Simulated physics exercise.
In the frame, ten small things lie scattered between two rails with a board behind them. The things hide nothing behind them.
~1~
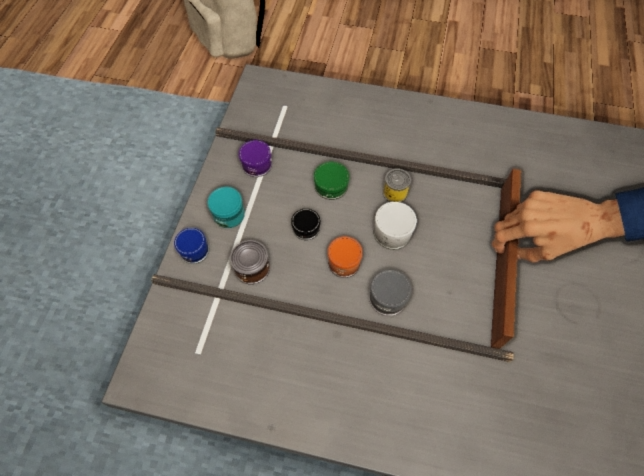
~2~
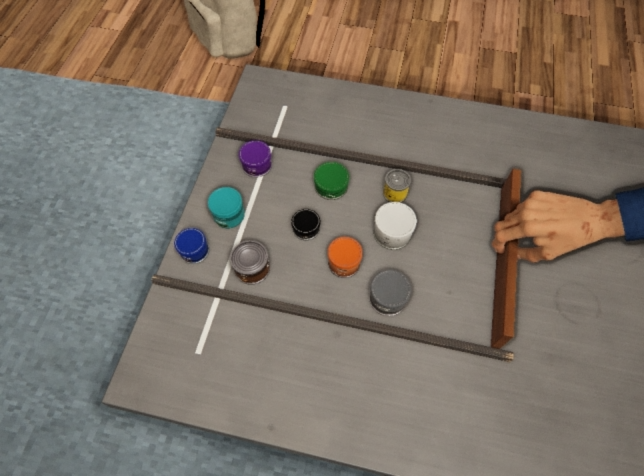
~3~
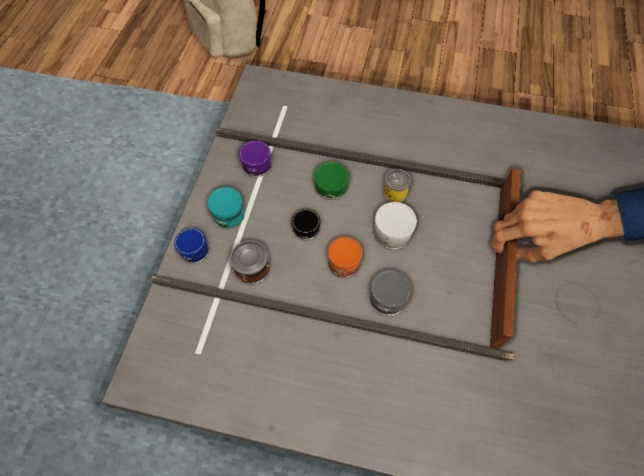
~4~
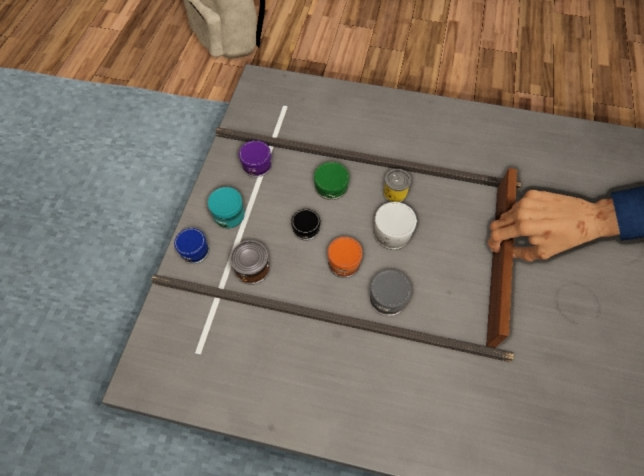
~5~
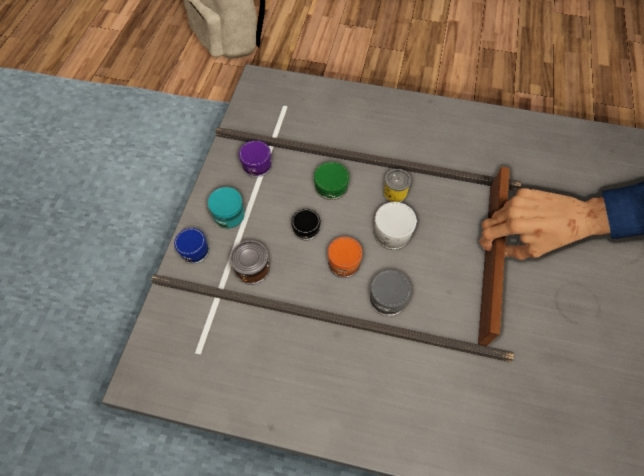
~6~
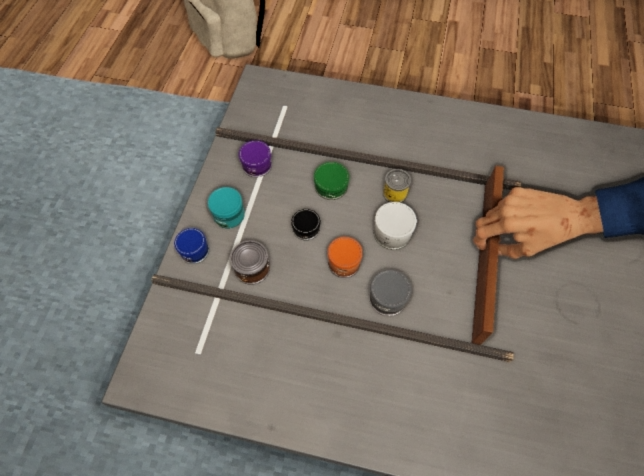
On a gray tabletop, a hand held a wooden board behind ten small, colorful containers scattered between two rails, kept still at first, then slid the board slightly left while the containers stayed put.
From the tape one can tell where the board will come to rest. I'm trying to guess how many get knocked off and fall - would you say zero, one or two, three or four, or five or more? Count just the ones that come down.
Over the end go only a single one or a pair.
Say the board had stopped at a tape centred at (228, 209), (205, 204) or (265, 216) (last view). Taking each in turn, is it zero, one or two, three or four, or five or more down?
Place by place: 3 or 4, then five or more, then none at all.
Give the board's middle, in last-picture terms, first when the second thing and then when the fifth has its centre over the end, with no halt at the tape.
The first puts it near (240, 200), the next near (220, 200).
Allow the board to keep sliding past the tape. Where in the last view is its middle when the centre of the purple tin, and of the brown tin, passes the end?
Roughly (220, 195); roughly (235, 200).
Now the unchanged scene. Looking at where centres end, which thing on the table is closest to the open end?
That would be the turquoise tub, which ends nearest.
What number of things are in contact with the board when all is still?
The number is 4.
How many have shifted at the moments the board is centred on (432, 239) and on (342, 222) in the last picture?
0 and 6.
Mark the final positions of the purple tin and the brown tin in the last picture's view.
Purple tin at (234, 146), brown tin at (177, 248).
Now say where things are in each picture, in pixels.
The first picture shows blue tin (192, 246); turquoise tub (227, 208); purple tin (256, 159); board (507, 254); tape (248, 213).
The second picture shows turquoise tub (227, 208); orange pot (345, 258).
The third picture shows purple tin (256, 159); yellow tin (397, 187).
The fourth picture shows blue tin (192, 246); white tin (394, 226).
The fifth picture shows turquoise tub (227, 208); board (495, 252).
The sixth picture shows blue tin (192, 246); turquoise tub (227, 208); purple tin (256, 159); board (489, 251); tape (248, 213).
Early on, none off yet; blue tin at rest near (192, 246); turquoise tub at rest near (227, 208); purple tin at rest near (256, 159).
Finally, the number that fall off is one or two; lost, blue tin.
